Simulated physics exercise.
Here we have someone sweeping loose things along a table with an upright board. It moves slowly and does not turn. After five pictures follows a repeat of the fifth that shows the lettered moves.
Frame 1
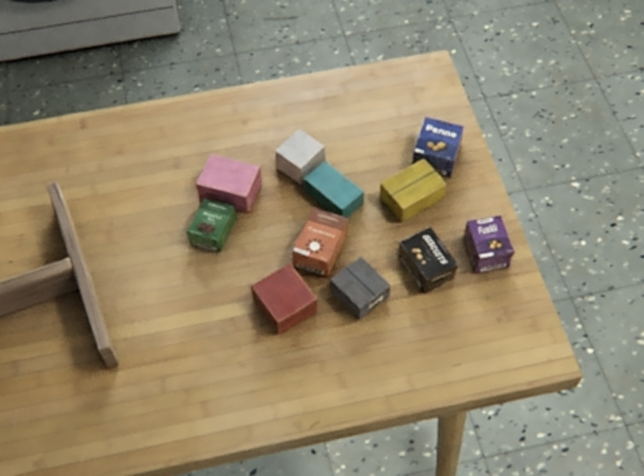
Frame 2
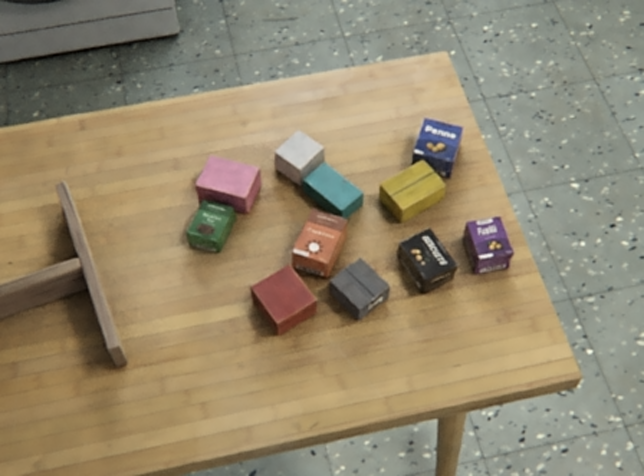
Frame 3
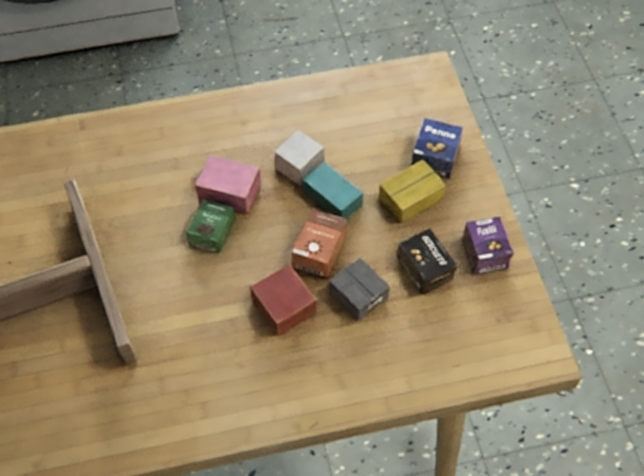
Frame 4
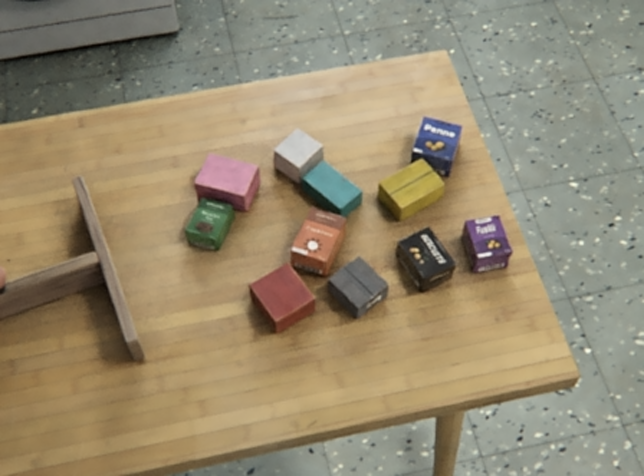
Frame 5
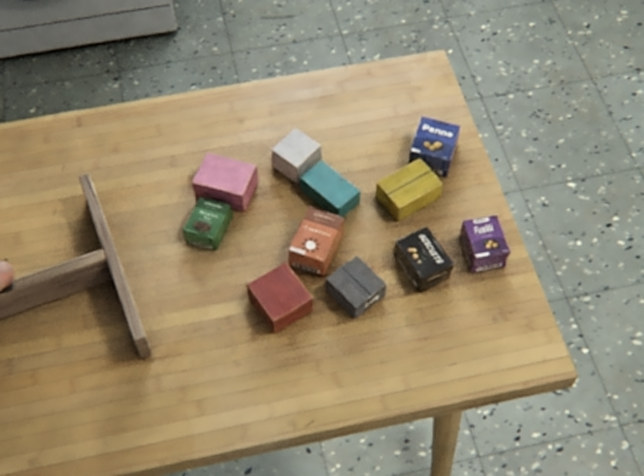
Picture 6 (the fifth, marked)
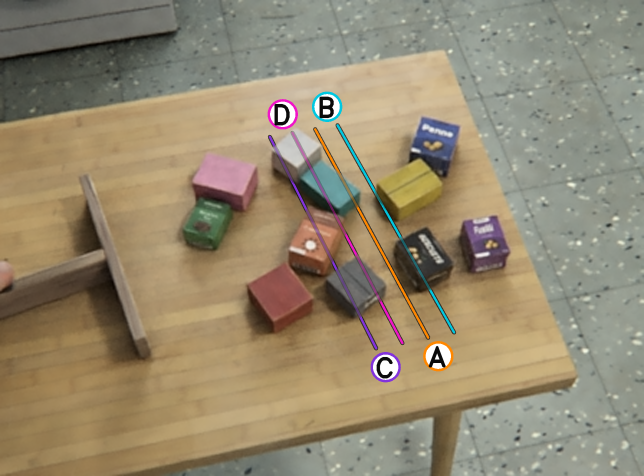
An upright wooden board on a handle slides slowly to the right across a tabletop toward a scattered group of colourful small boxes and blocks, which stay in place untouched, as fingertips holding the handle come into view at left.
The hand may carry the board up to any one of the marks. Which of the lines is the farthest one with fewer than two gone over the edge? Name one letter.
It should halt at B.
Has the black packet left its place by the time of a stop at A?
Yes.
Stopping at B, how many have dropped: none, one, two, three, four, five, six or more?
In all, one.
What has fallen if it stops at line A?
The purple packet goes over.
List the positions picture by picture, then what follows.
The first picture shows blue packet (438, 147); purple packet (488, 244); green packet (212, 225).
The second picture shows board (85, 260); red block (284, 300).
The third picture shows board (94, 258); white block (299, 158).
The fourth picture shows board (103, 254); black packet (425, 259).
The fifth picture shows board (110, 251); orange packet (317, 241); turquoise block (330, 190); blue packet (435, 146).
On the marked copy, A at (367, 225); B at (391, 221); C at (319, 235); D at (343, 230).
Following B. Soon after the start, board (212, 232); pink block (229, 180); green packet (238, 220).
Later, board (312, 214); black packet (446, 254); white block (349, 136).
In the end, board (389, 200); purple packet over the edge; black packet (521, 238); one fallen.
As for the rest, A is within the limit but short; C is within the limit but short; D is within the limit but short.
